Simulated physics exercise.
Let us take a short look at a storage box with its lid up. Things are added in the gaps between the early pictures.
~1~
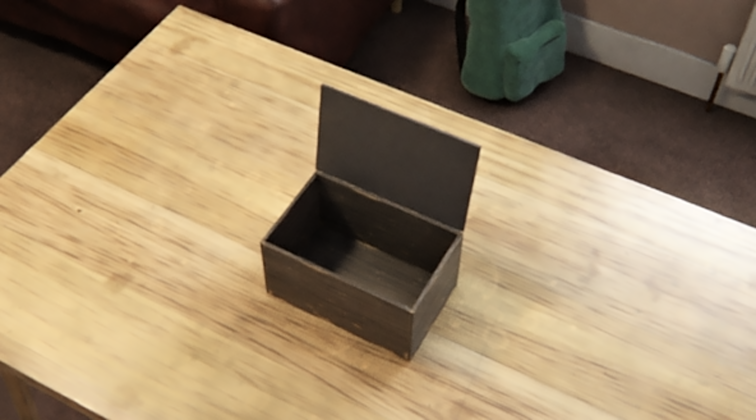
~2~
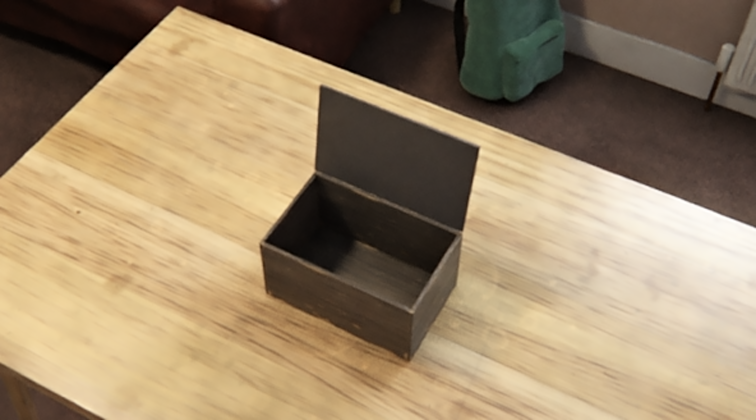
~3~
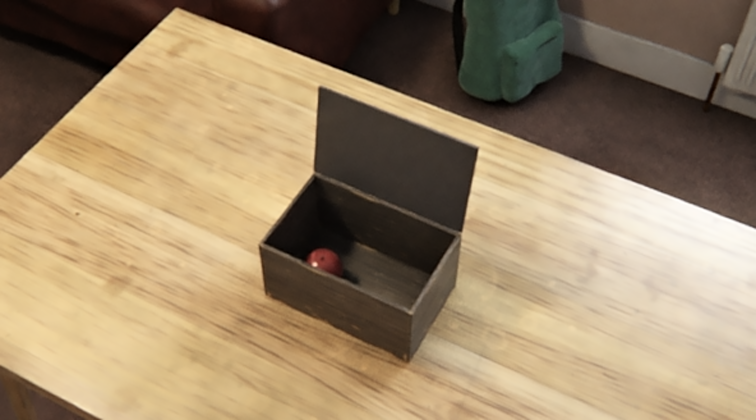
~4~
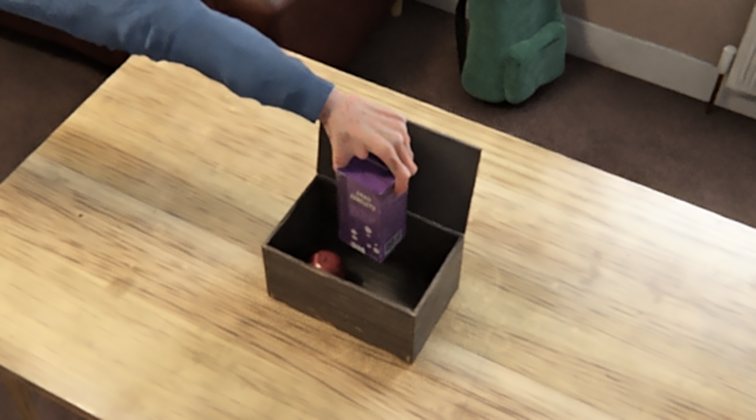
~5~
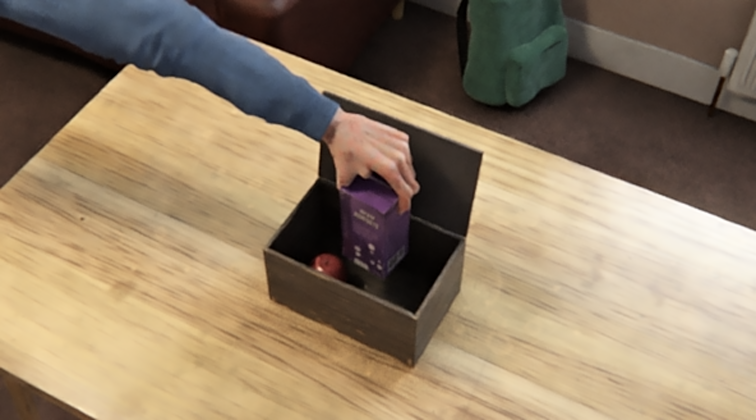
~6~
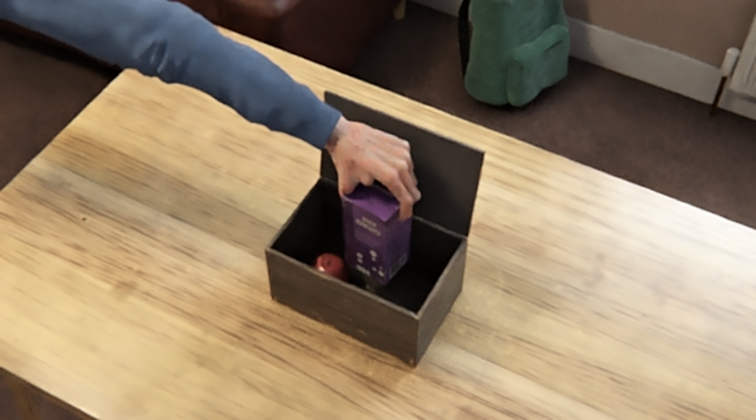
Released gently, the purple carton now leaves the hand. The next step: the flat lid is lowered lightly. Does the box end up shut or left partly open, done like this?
It ends up partly open.
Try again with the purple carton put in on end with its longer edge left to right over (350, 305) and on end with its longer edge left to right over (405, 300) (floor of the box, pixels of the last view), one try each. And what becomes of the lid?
Try 1: Lid shut; try 2: Lid not shut.
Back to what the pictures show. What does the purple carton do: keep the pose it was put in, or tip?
Looking at the last picture, the purple carton is left as set.
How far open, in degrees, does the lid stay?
It comes to about 45°.
Then, 0.30 s on from there, purple carton turned 10° from how it was put near (399, 260); red apple shifted a little.
Then, 0.90 s on from there, lid starting down; purple carton shifted about its own width near (391, 260); red apple shifted a little.
Then, 1.30 s on from there, lid 78° above the rim; purple carton shifted about its own width near (390, 260); red apple shifted a little.
Then, 1.60 s on from there, lid 58° above the rim; purple carton shifted about its own width near (390, 260); red apple shifted a little.
In the end, lid 46° above the rim; moved from the start, purple carton; red apple unmoved. At the end, from the last picture's camera, purple carton near (390, 263).
